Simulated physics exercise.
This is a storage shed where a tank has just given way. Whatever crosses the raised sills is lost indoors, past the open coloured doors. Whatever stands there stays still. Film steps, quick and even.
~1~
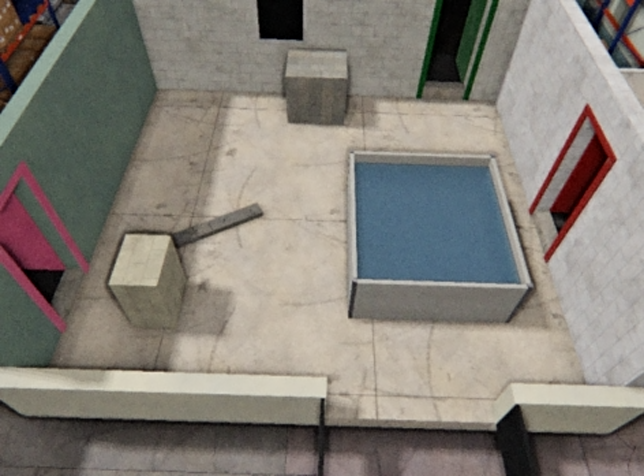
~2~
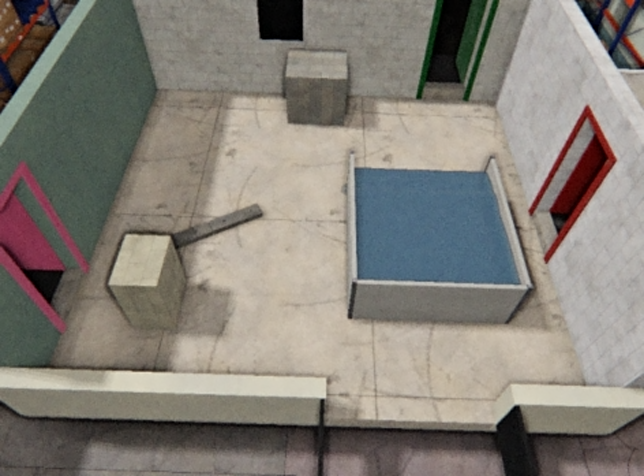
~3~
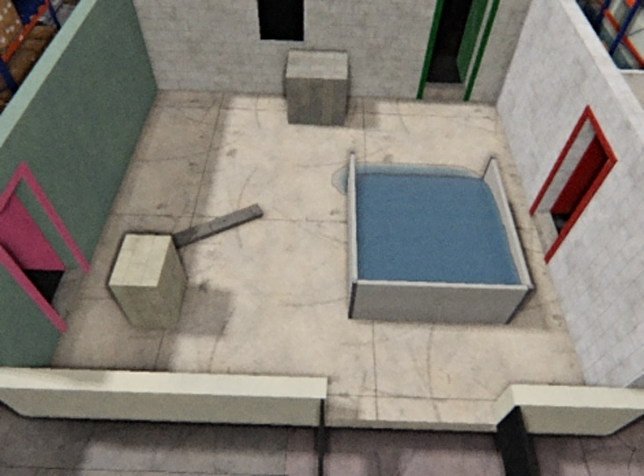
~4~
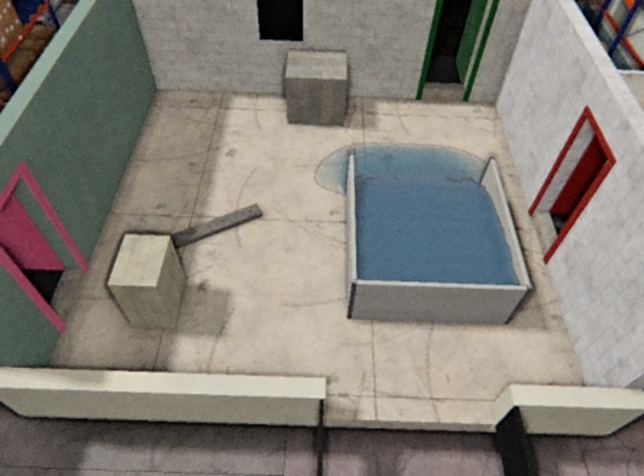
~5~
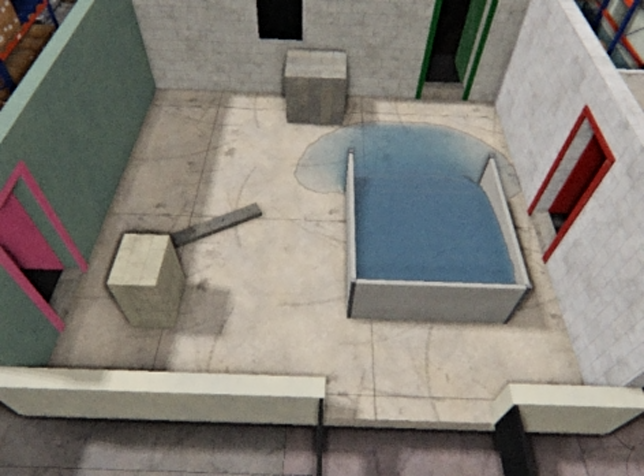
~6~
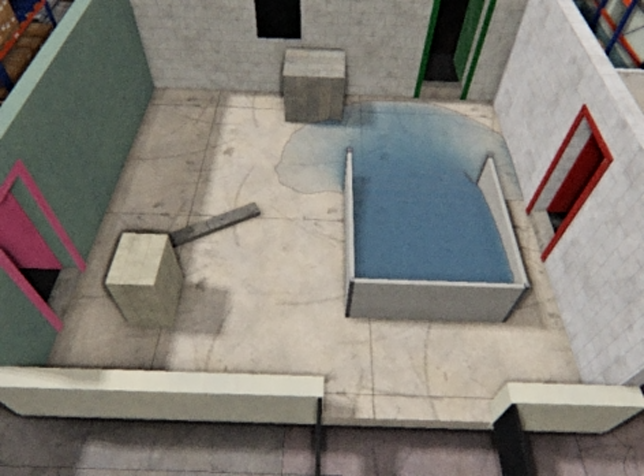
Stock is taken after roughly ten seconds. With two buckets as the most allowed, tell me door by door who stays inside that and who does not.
Here it is: The red door stays inside it; the pink door stays inside it; the green door does not.
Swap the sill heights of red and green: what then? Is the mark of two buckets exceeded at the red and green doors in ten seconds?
Outcome - red comes up short, green tops the limit.
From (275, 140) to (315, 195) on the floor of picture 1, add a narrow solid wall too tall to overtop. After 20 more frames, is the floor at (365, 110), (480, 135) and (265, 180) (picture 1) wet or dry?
Reading the points as listed, I get deluged, then deluged, then left untouched.
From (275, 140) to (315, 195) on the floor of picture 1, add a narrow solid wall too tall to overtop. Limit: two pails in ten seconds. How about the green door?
Reading: The green door goes beyond the limit.
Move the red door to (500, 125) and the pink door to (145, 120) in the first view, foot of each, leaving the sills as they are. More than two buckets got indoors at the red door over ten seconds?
For the red door, the answer is that it crosses the line.
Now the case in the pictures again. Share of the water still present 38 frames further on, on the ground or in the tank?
About 94 %.
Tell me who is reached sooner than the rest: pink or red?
It's the one in red.
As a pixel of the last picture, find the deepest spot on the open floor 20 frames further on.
Pointing at (489, 104).
A moment on, water covers 30 % of the floor; the red door not reached, the pink door not reached, the green door over two buckets in.
Next, water covers 35 % of the floor; the red door not reached, the pink door not reached, the green door far over two buckets in.
Then, water covers 50 % of the floor; the red door wet at the sill, nothing in, the pink door not reached, the green door far over two buckets in.
Later, water covers 85 % of the floor; the red door wet at the sill, nothing in, the pink door wet at the sill, nothing in, the green door far over two buckets in.
In the end, water covers 95 % of the floor; the red door wet at the sill, nothing in, the pink door wet at the sill, nothing in, the green door far over two buckets in.
